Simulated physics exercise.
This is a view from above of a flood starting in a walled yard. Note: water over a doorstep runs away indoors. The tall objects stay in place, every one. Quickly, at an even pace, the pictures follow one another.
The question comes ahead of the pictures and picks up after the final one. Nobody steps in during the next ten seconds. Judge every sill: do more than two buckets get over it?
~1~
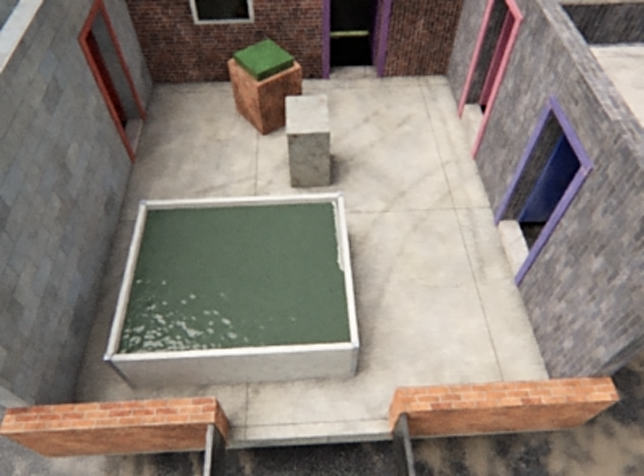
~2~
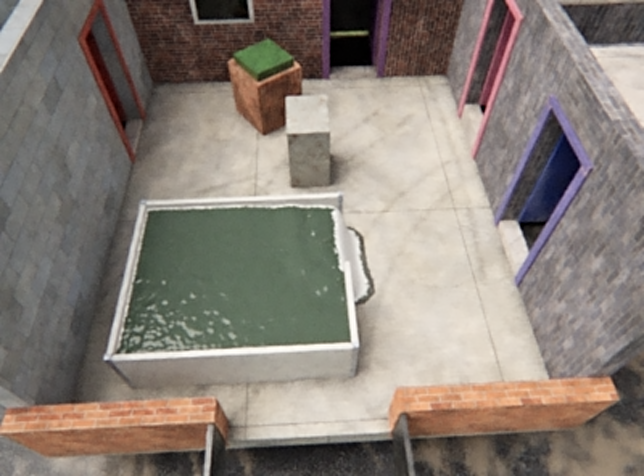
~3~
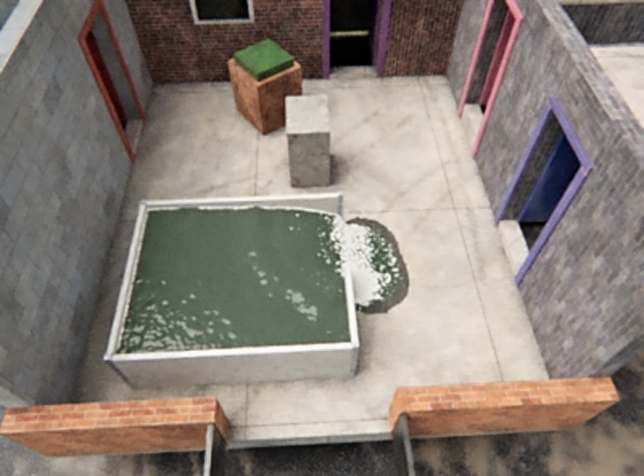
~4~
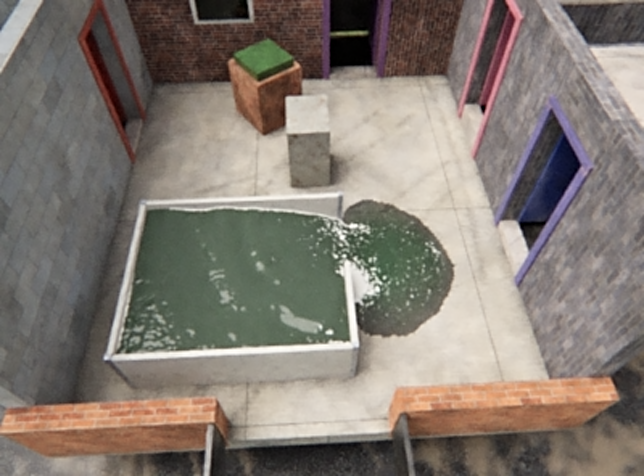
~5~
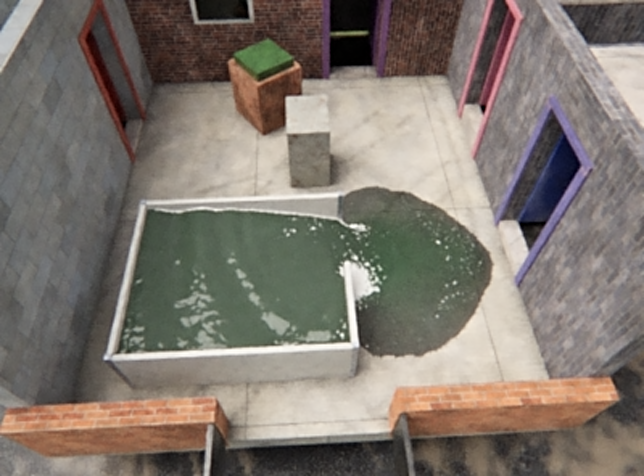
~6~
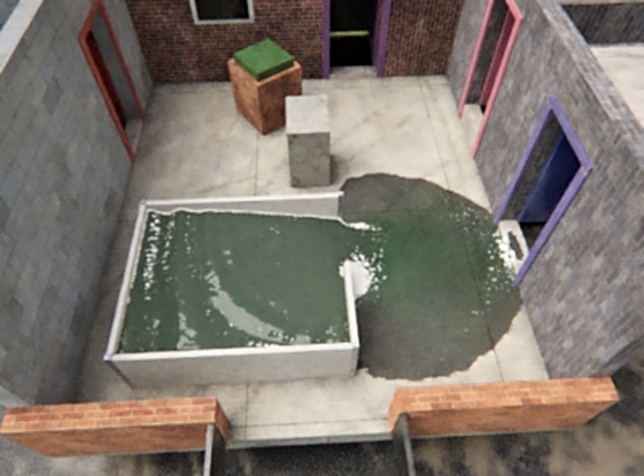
Verdict: Blue door - more than two get over; purple door - more than two get over; pink door - two or fewer get over; red door - two or fewer get over.
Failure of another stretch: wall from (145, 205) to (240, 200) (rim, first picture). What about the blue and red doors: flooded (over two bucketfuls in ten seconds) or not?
The blue door stays within the limit, while the red door tops the limit.
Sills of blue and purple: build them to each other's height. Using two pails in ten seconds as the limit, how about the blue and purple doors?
After the swap the blue door overflows the limit and the purple door stays within it.
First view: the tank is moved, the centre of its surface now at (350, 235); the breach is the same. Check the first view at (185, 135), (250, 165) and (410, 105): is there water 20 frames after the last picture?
Log: No flood; no flood; flood.
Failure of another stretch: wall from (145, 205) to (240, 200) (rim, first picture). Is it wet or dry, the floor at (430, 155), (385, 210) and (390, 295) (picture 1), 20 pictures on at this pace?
One by one: Waterlogged; unsoaked; unsoaked.
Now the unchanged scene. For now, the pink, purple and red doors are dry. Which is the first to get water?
It's the pink one.
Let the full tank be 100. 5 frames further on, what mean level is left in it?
Roughly 74 percent.
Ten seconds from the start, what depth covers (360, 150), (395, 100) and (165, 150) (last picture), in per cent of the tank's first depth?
Approx. values, in order: 8 %, 18 %, 10 %.
A moment on, water covers 25 % of the floor; the blue door far over two buckets in, the purple door not reached, the pink door wet at the sill, nothing in, the red door not reached.
Next, water covers 35 % of the floor; the blue door far over two buckets in, the purple door not reached, the pink door wet at the sill, nothing in, the red door not reached.
Then, water covers 50 % of the floor; the blue door far over two buckets in, the purple door wet at the sill, nothing in, the pink door wet at the sill, nothing in, the red door not reached.
Later, water covers 75 % of the floor; the blue door far over two buckets in, the purple door under two buckets in, the pink door wet at the sill, nothing in, the red door wet at the sill, nothing in.
In the end, water covers 95 % of the floor; the blue door far over two buckets in, the purple door over two buckets in, the pink door wet at the sill, nothing in, the red door wet at the sill, nothing in.
